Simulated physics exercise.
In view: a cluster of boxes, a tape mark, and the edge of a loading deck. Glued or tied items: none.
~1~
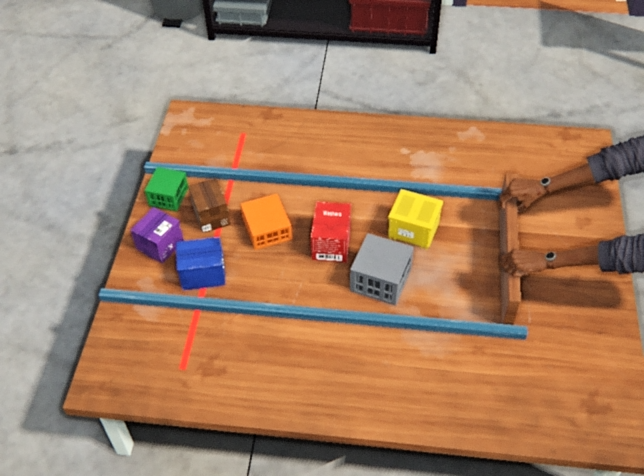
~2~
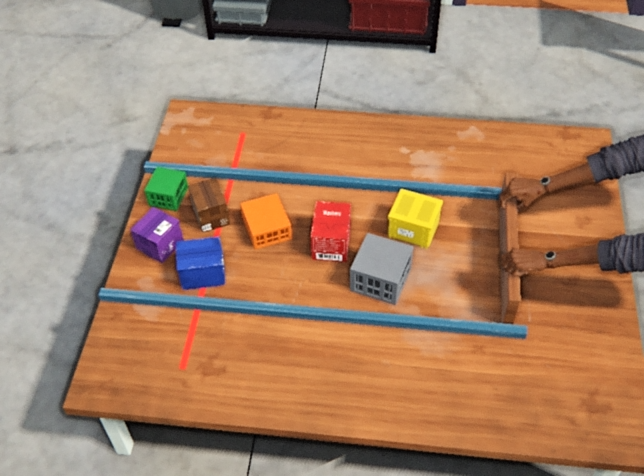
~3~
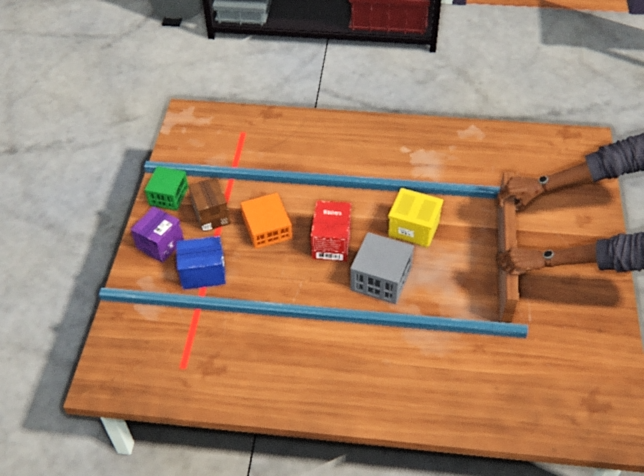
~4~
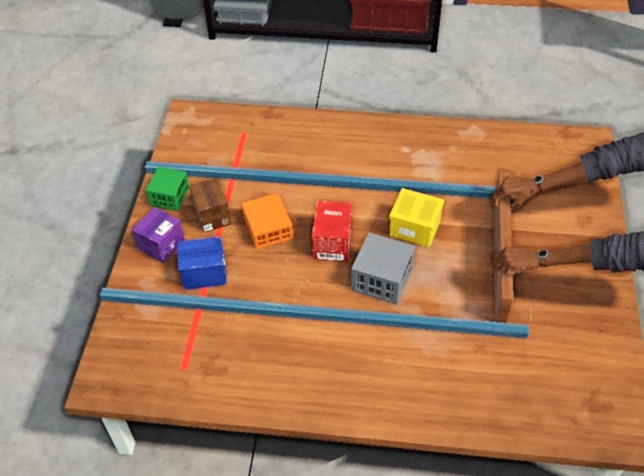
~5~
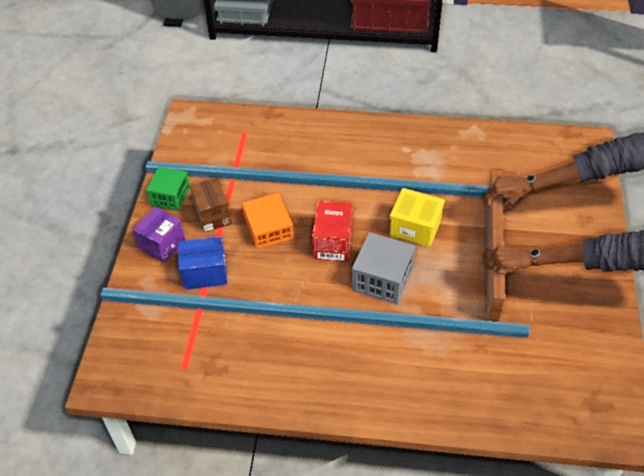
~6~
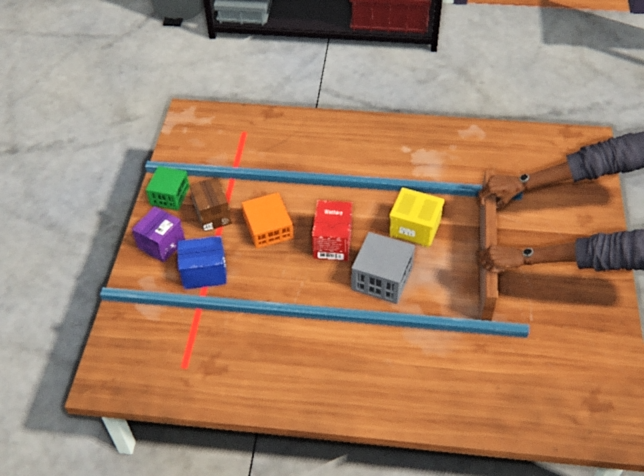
On a wooden table, two hands slide a wooden plank slowly and slightly left between two blue rails, toward eight colourful boxes scattered near and to the right of a red tape line; the boxes stay still.
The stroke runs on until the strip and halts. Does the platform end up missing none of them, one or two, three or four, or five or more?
Watching this, the number dropping off is three to four.
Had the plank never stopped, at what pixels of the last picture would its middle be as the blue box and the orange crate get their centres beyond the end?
I'd say about (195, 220) for the first one and about (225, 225) for the second.
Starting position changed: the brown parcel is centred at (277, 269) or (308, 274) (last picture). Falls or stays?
Place by place, it stays put; stays put.
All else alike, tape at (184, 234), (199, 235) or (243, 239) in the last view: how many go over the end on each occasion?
Per try: 6; 4; 2.
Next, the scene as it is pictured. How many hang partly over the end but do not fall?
That comes to 0 of them.
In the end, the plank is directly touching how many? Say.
Number: 2.
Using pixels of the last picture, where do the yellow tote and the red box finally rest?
The yellow tote comes to rest at (200, 206), and the red box comes to rest at (156, 217).
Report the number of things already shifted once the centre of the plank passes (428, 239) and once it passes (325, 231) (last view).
The number moved is 1 and then 5.
Early on, none off yet; green crate at rest near (168, 188); purple parcel at rest near (159, 235); brown parcel at rest near (211, 204).
A while later, none off yet; green crate travelled a little near (158, 186); purple parcel at rest near (159, 235); brown parcel travelled about its own width near (181, 198).
Finally, the number that fall off is three or four; lost, orange crate, brown parcel, purple parcel and green crate.
